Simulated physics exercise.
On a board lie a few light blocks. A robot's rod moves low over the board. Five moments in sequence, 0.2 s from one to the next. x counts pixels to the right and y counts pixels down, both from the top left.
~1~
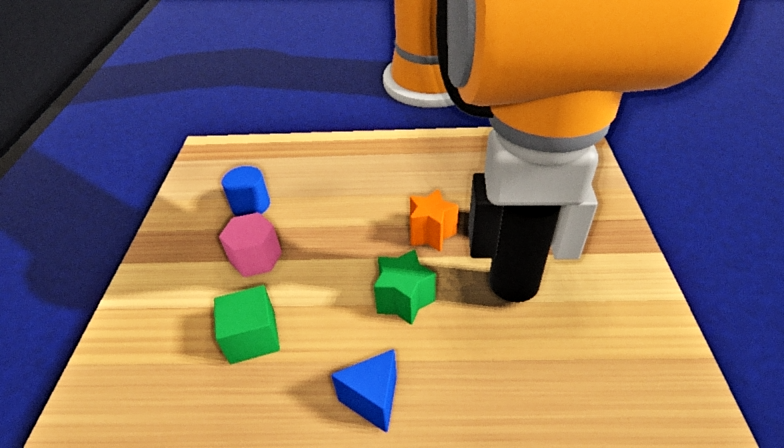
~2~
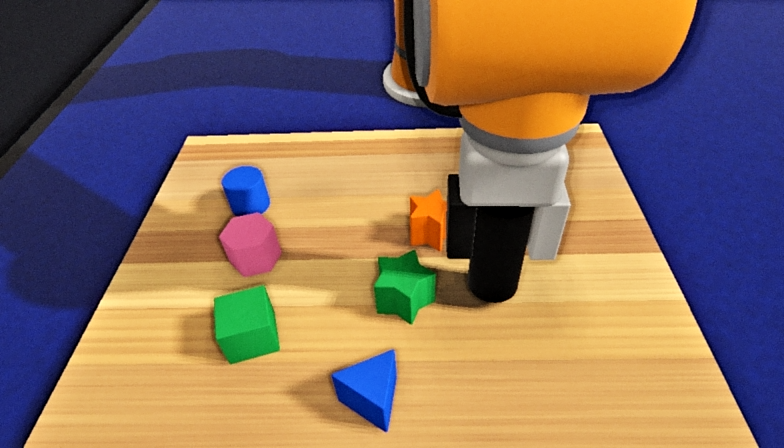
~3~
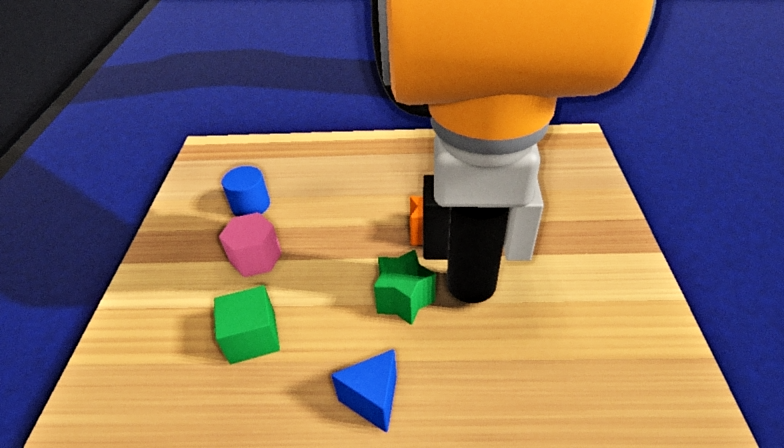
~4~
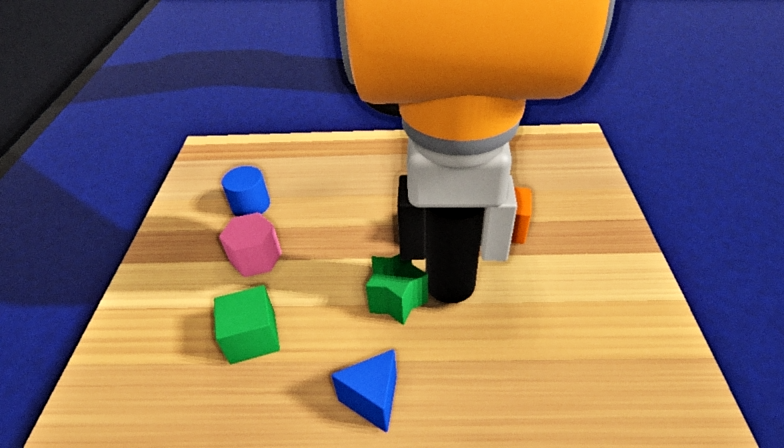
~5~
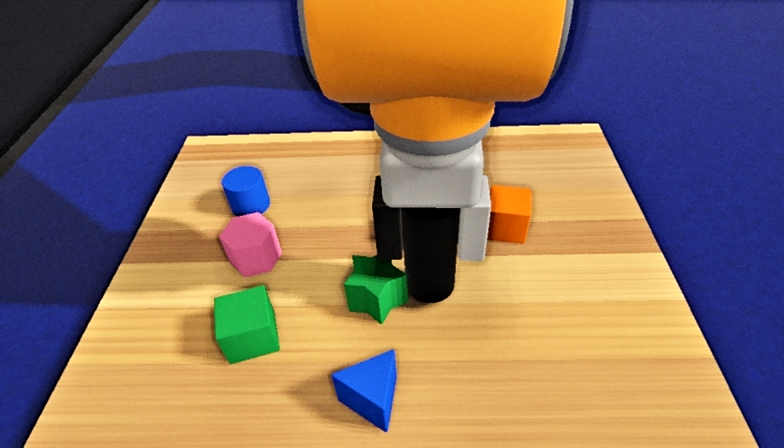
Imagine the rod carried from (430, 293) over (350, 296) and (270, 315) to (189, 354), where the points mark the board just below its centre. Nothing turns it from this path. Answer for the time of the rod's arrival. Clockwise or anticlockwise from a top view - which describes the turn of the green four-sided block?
Against the clock.
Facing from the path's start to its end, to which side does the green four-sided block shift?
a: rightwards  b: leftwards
Choice b: Leftwards.
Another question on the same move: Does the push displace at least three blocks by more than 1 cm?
I believe not.
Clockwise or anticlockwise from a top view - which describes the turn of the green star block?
Clockwise.
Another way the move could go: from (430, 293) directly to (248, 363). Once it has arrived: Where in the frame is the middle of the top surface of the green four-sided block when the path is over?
Around pixel (201, 309).
On the path given first. One third of the way, rod at (348, 287); green star block at (296, 271), turned 25° clockwise.
Two thirds of the way, rod at (266, 307); green four-sided block at (195, 332), turned 65° anticlockwise; green star block at (213, 283), turned 40° clockwise.
At the end, rod at (183, 345); green four-sided block at (116, 379), turned 80° anticlockwise; pink six-sided block still; green star block at (172, 286), turned 90° clockwise.
